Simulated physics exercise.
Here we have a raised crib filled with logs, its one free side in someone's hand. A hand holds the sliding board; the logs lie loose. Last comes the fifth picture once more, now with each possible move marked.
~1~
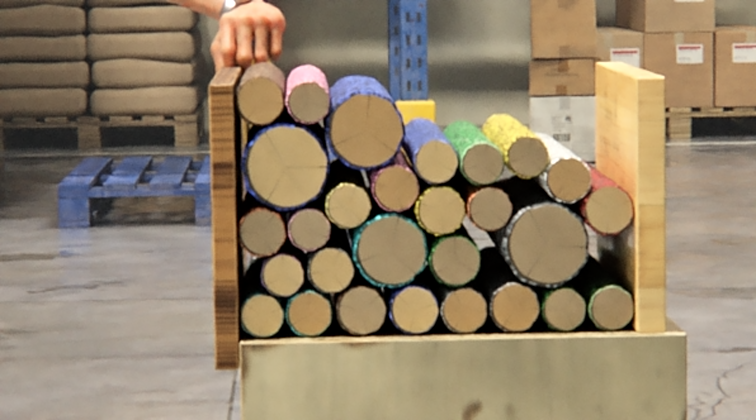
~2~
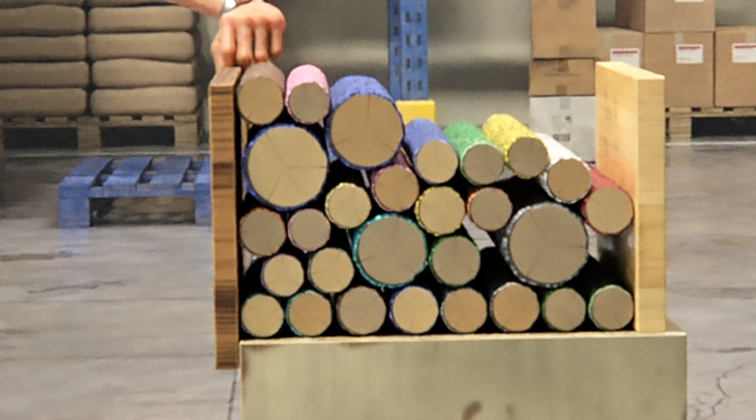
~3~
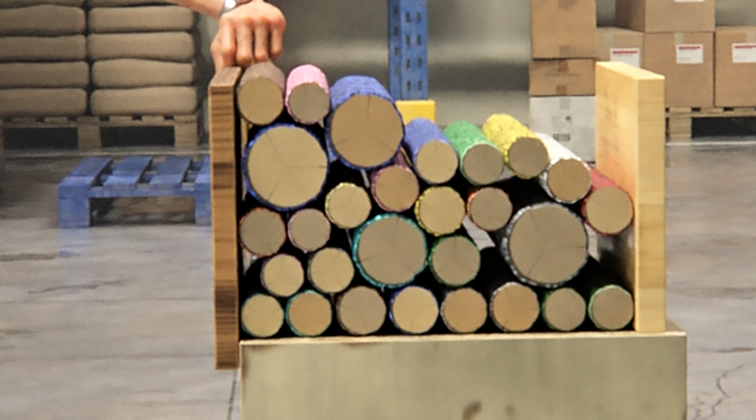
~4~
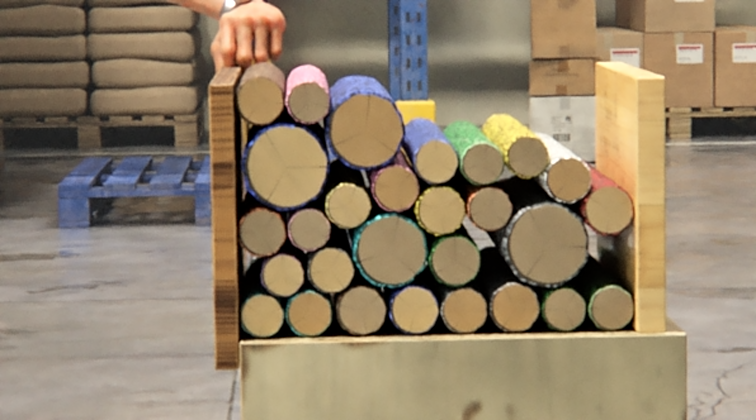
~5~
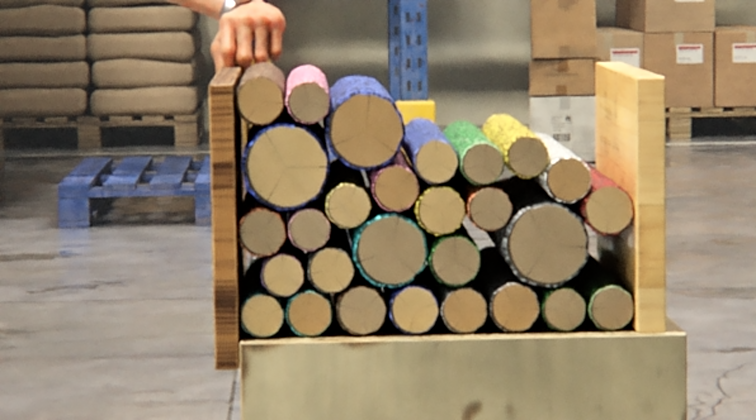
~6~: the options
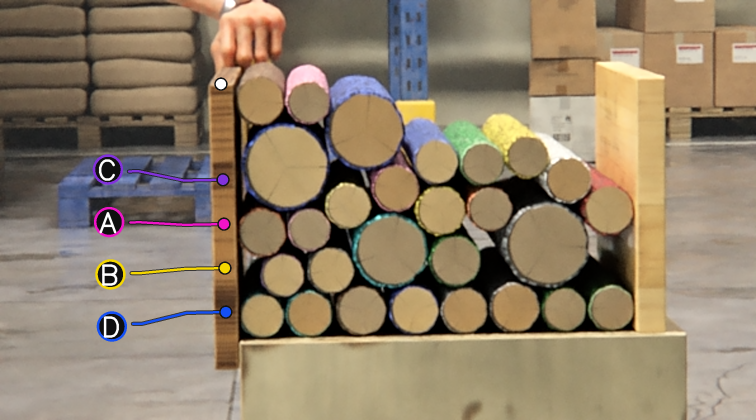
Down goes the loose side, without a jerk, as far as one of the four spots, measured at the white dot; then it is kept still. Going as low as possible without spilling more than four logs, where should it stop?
The answer is mark B.
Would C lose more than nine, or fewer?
Fewer than nine.
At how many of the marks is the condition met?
Three of them.
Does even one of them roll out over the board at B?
At B: Yes.
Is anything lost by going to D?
Yes, at D.
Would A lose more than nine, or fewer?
It loses fewer than nine.
On the copy, A at (224, 225); B at (225, 269); C at (223, 180); D at (226, 312); the white dot at (221, 84).
On B. First, top of the board (236, 168).
Then, top of the board (238, 264).
Finally, top of the board (238, 267), two out over the board.
By contrast, A two out over the board; C one out over the board; D more than four out over the board.
